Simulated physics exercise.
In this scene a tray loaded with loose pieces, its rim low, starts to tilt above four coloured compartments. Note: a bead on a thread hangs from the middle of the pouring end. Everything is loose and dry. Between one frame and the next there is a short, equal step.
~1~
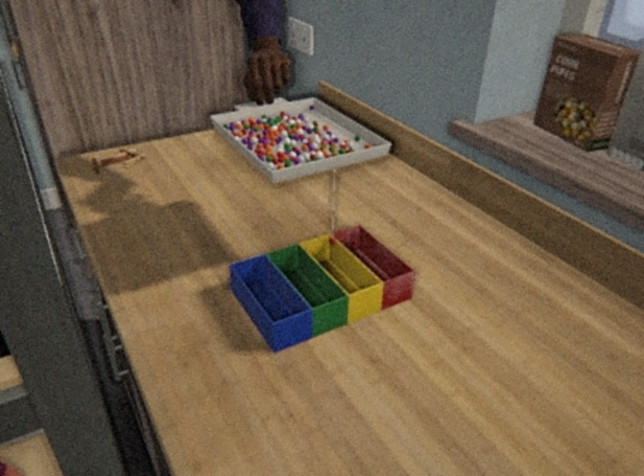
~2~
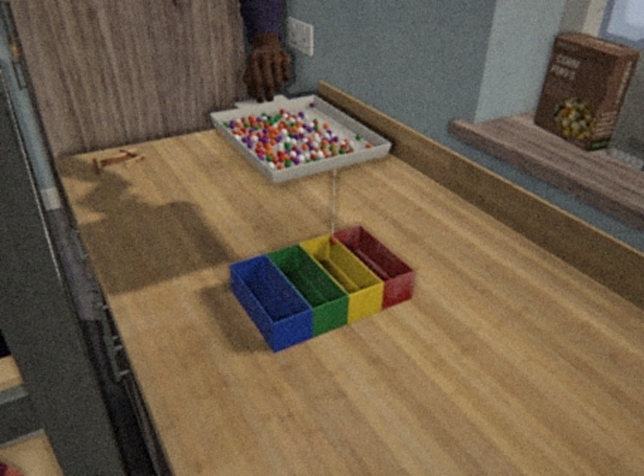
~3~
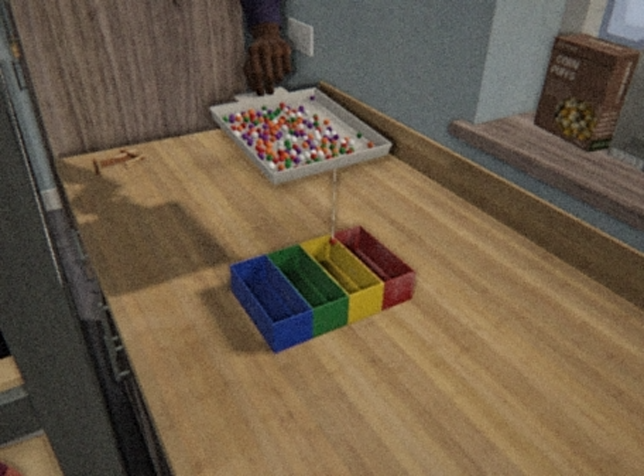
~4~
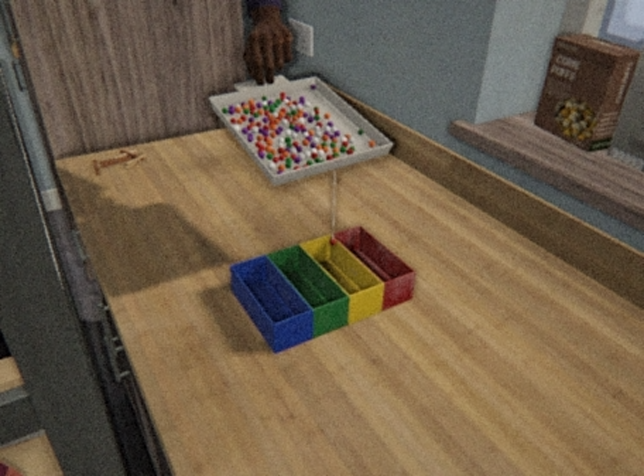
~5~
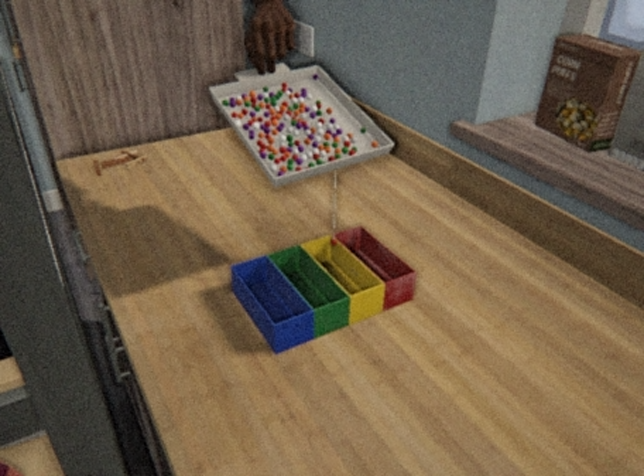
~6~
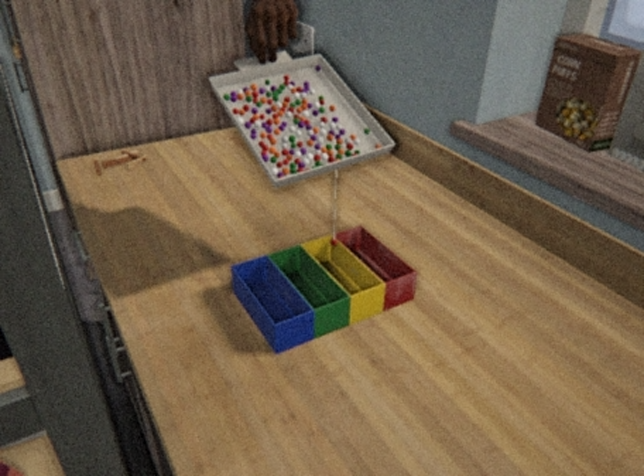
At first, a hand at the far edge of a pale tray of colourful beads keeps it nearly level above a blue, green, yellow and red divided box. The hand then rises, tilting the tray's near end lower, toward its left corner. Finally, the tilt steepens and nearly all the beads are moving.
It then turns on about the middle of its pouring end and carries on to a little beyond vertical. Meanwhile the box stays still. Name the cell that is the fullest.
Green.
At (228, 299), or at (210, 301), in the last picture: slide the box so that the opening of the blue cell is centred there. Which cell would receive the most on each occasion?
For the first spot I'd say the cell in yellow, and for the second spot yellow.
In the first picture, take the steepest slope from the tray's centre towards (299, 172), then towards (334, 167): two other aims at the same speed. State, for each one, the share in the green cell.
Close to 50 percent first and close to 20 percent second.
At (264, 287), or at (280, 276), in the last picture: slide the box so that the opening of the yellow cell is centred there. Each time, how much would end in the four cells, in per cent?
About 70% and about 80%.
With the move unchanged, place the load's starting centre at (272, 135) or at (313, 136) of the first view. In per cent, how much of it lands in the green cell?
Near 50 per cent and near 50 per cent.
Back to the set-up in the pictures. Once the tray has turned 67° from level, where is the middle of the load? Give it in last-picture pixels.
I'd put it at about (313, 164).
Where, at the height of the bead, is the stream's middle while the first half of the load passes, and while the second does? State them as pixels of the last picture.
The leading part at (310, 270), the rest of it at (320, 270).
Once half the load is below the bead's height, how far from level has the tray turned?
100°.
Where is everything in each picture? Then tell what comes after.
In the first picture, corners of the pouring end (274, 170) and (387, 143), level; middle of the load (287, 141), round plastic beads; bead on its thread (332, 241); blue cell (293, 328); green cell (330, 314); yellow cell (365, 301); red cell (398, 288).
In the second picture, corners of the pouring end (274, 170) and (387, 143), level; middle of the load (287, 140).
In the third picture, corners of the pouring end (274, 172) and (388, 143), tipped barely, lowest at the left corner; middle of the load (287, 137).
In the fourth picture, corners of the pouring end (275, 174) and (389, 143), tipped a little, lowest at the left corner; middle of the load (288, 133).
In the fifth picture, corners of the pouring end (276, 176) and (390, 143), tipped clearly, lowest at the left corner; middle of the load (289, 130), about a tenth on the move.
In the sixth picture, corners of the pouring end (277, 178) and (391, 143), tipped clearly, lowest at the left corner; middle of the load (292, 129), almost all on the move; blue cell (295, 330); green cell (332, 315); yellow cell (367, 302); red cell (400, 289).
Just after the last frame, tray tipped steeply; the larger part on the tray; about a tenth in the blue cell; just a few in the green cell; just a few in the yellow cell; about a tenth falling or outside the box.
A moment on, tray tipped past a quarter turn; about a tenth on the tray; roughly a third in the green cell; roughly a quarter in the yellow cell; about a tenth in the blue cell; about a tenth in the red cell; roughly a quarter falling or outside the box.
Further on, tray tipped past a quarter turn; roughly half in the green cell; roughly a quarter in the yellow cell; roughly a quarter in the blue cell; about a tenth in the red cell; about a tenth falling or outside the box.
When it is over, tray tipped past a quarter turn; roughly half in the green cell; roughly a quarter in the yellow cell; roughly a quarter in the blue cell; about a tenth in the red cell; about a tenth outside the box.
